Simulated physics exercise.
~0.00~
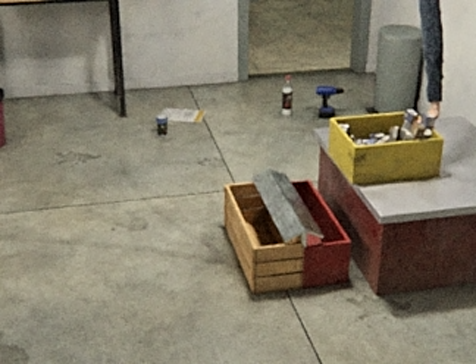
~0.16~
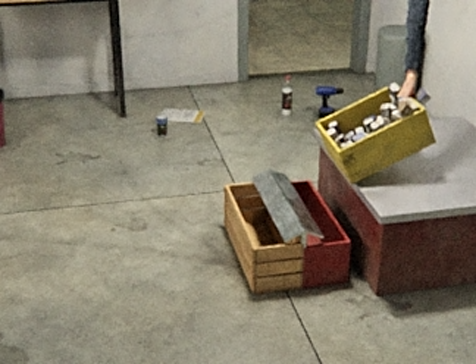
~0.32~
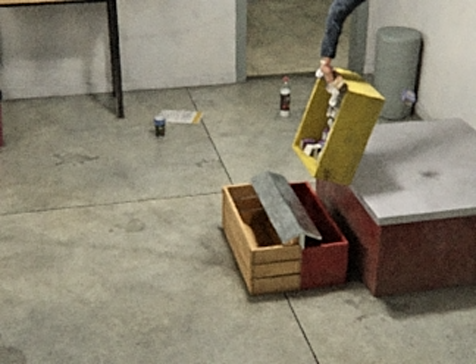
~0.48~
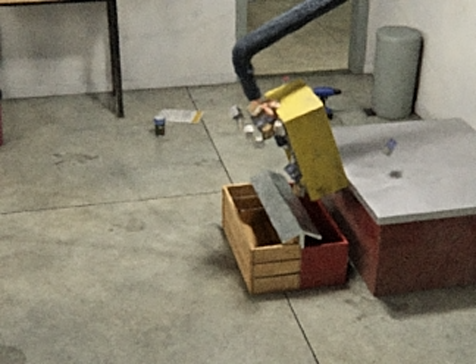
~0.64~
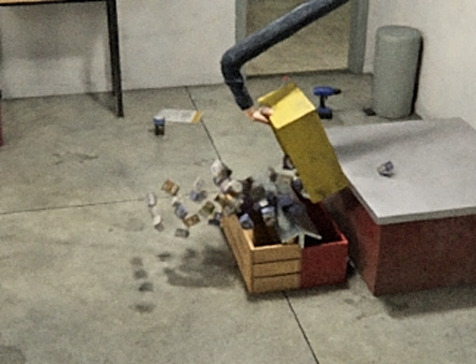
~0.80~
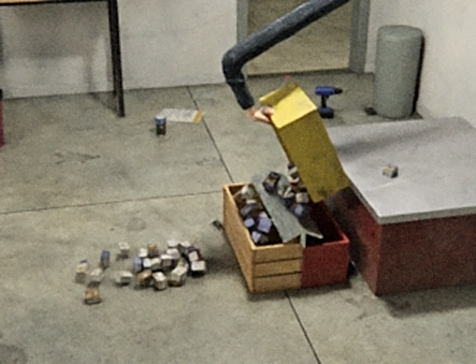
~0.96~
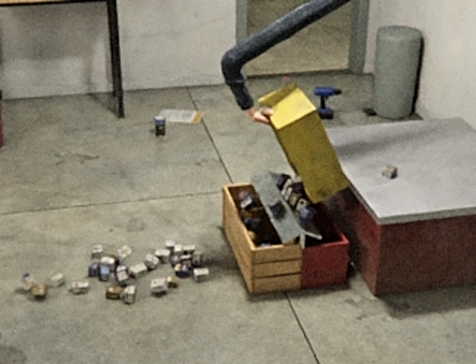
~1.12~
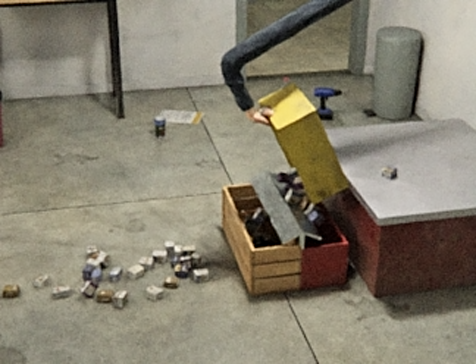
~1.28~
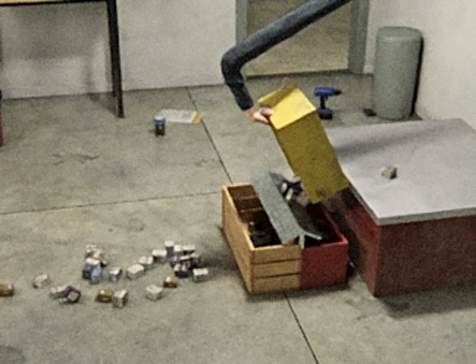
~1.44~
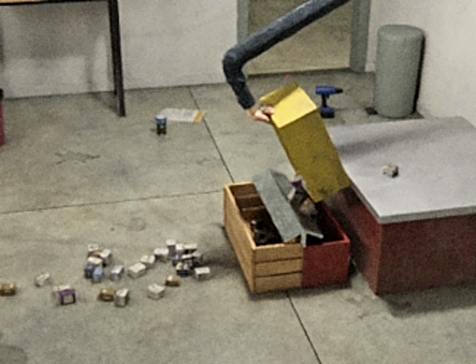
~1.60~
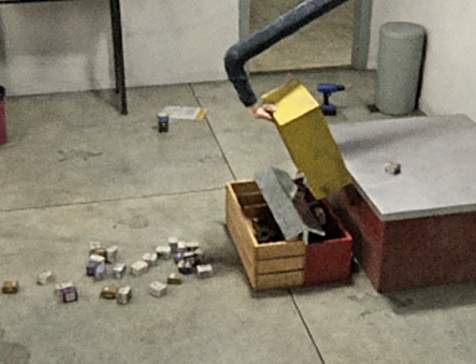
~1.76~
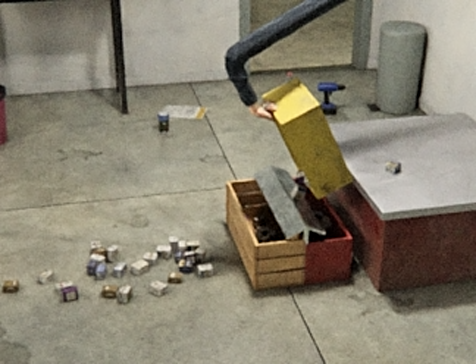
A yellow crate full of small cartons sits on a grey-topped, dark red bench at the right of a concrete-floored room, seen from above by a slightly swaying camera. Left of the bench stand a red box and a wooden trough, joined under a grey roof-shaped ridge. An arm in a dark sleeve tilts the crate, swings it leftward and tips it steeply over the ridge. Cartons pour out, some dropping into both containers while many fly past the trough and scatter across the floor. Finally the crate stays tipped, with one carton left on the bench.
